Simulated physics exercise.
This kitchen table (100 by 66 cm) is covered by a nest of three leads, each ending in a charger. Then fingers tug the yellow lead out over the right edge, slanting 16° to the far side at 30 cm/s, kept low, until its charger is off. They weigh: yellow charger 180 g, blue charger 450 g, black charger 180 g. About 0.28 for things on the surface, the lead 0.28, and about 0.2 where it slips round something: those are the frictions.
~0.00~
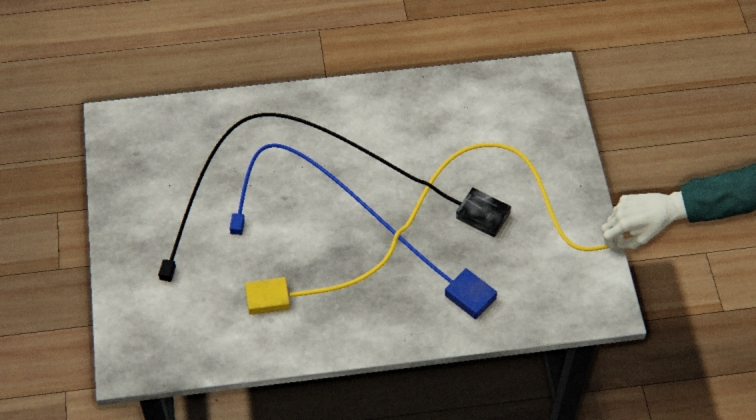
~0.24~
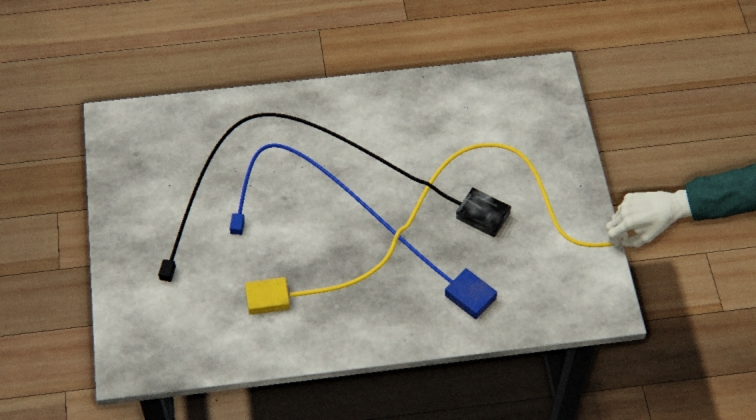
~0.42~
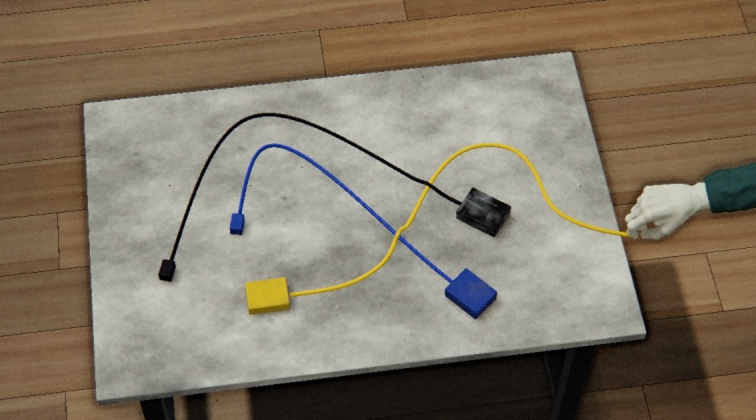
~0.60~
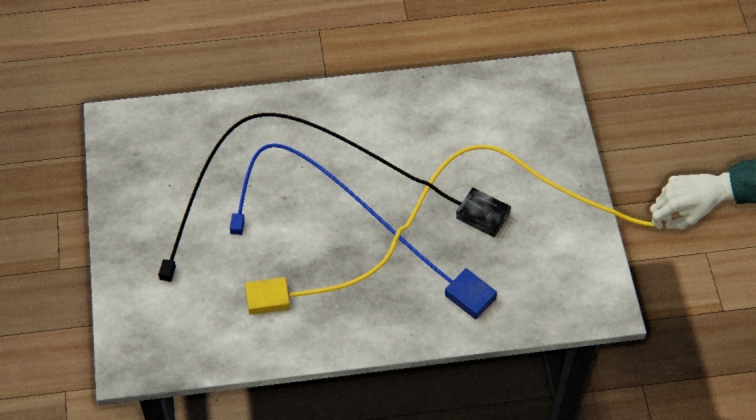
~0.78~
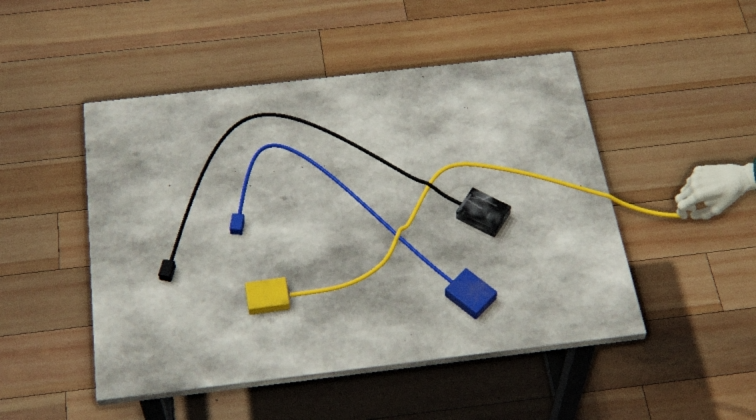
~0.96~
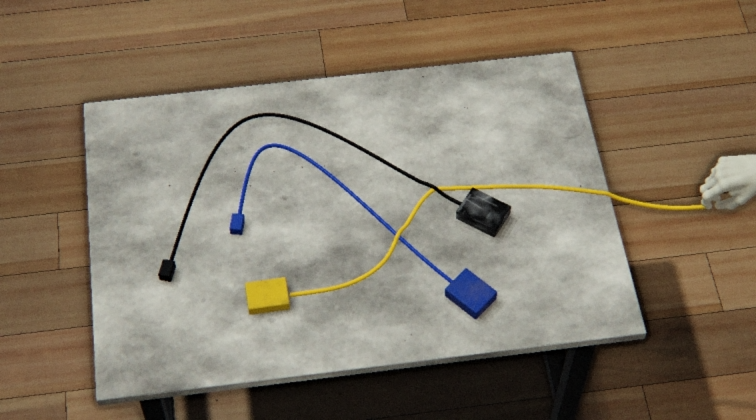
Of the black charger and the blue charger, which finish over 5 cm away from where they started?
Black charger: Ends up farther; blue charger: Stays close.
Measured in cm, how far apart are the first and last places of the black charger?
Lab note - black charger: Over the edge.
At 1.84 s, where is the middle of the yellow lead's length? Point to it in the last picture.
Roughly at (597, 187).
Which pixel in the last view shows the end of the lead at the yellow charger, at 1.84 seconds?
Near (372, 247).
By 1.8 s, the yellow lead's tail end at (372, 247); black charger 2 cm off its start, yellow charger 18 cm off its start.
By 2.7 s, the yellow lead's tail end at (491, 200); black charger 5 cm off its start, yellow charger 43 cm off its start.
By 3.6 s, the yellow lead's tail end at (616, 183); black charger 17 cm off its start at (571, 202), yellow charger 69 cm off its start at (599, 173), black plug 17 cm off its start at (240, 216).
By 4.5 s, the yellow lead has left the top; black charger over the edge, yellow charger over the edge, black plug over the edge.
By 5.0 s, the yellow lead has left the top; black charger over the edge, blue charger 0 cm off its start at (471, 290), black plug over the edge, yellow charger over the edge.
